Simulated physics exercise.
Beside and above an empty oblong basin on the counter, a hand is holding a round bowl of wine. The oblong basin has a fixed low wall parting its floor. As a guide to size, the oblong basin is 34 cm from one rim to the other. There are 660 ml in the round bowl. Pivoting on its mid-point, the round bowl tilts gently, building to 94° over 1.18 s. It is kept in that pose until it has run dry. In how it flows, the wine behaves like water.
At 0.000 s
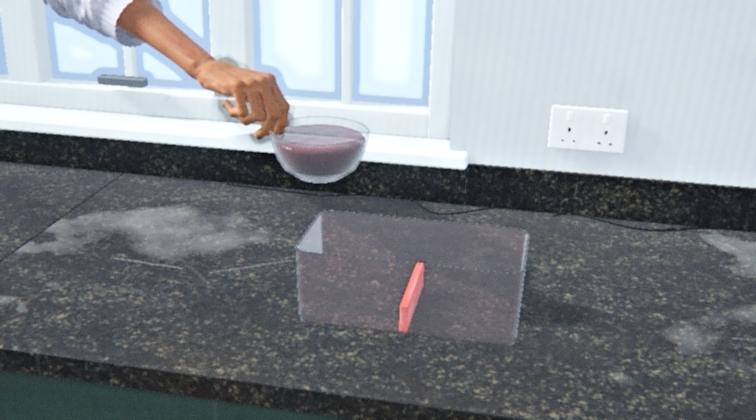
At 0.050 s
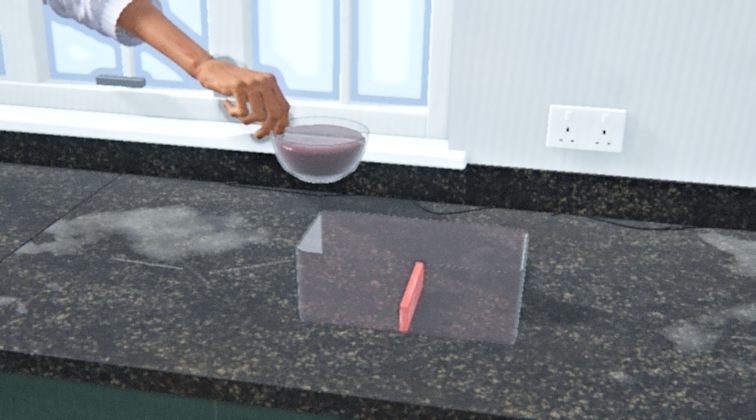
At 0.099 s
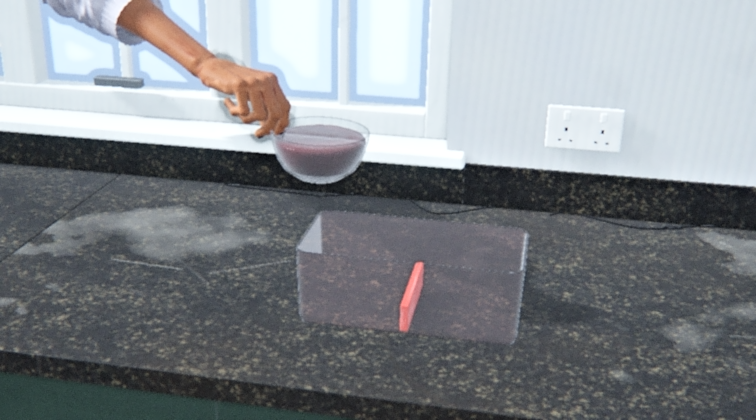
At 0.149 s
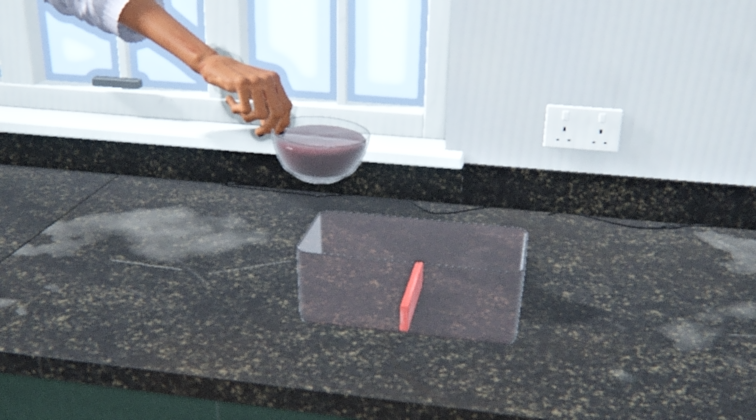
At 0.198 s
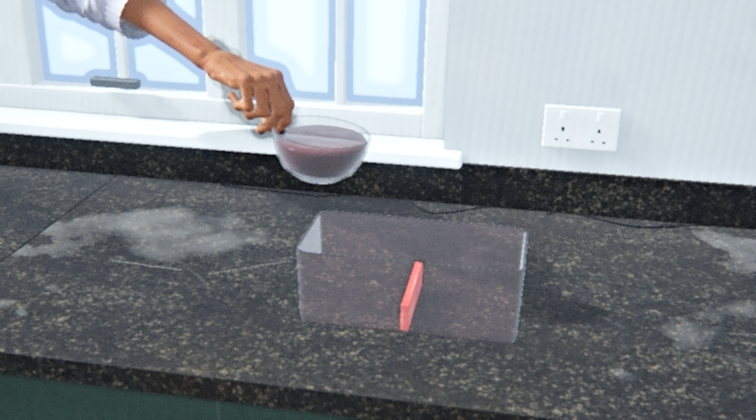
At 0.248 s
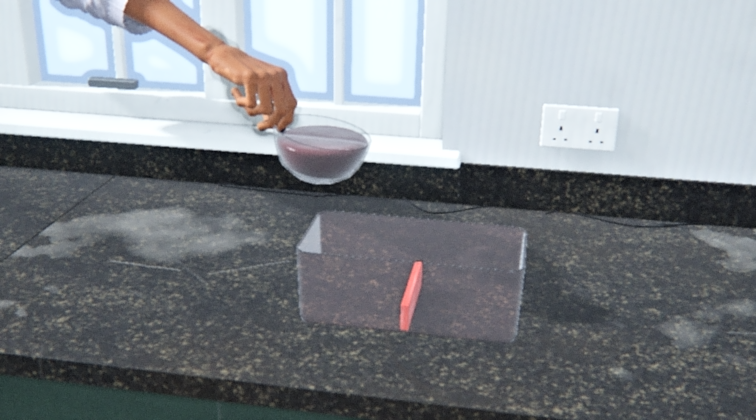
At first, a hand reaching in from the left holds a clear round bowl of dark red wine level above a dark speckled counter, beside an empty see-through oblong basin with a low red wall inside. Then the bowl tilts slightly, its right side dipping, while the basin stays still.
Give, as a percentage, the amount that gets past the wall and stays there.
Past the wall: About 44 %.
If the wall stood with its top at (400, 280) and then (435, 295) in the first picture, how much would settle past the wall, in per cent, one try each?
70 in a hundred, followed by 5 in a hundred.
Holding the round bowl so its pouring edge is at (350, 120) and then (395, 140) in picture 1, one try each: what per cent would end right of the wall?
10 then 80 %.
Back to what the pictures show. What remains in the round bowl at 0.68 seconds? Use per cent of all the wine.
Portion remaining: Approx. 52 per cent.
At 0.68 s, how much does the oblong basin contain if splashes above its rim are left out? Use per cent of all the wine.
Fraction in basin: Approx. 18%.
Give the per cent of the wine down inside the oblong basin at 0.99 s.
The share is close to 86 percent.
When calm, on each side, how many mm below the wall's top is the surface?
About 28 mm on the left, about 32 mm on the right.
By 0.68 s the tilt is 58° and 52 per cent is still to pour, 10 is left of the wall and 7 right of it.
By 0.99 s the tilt is 88° and 6 per cent is still to pour, 42 is left of the wall and 44 right of it.
By 1.32 s the tilt is 94° and 0 per cent is still to pour, 55 is left of the wall and 45 right of it.
By 1.68 s the tilt is 94° and 0 per cent is still to pour, 55 is left of the wall and 45 right of it.
At rest 55 per cent lies left of the wall, 44 right of it and 0 outside.
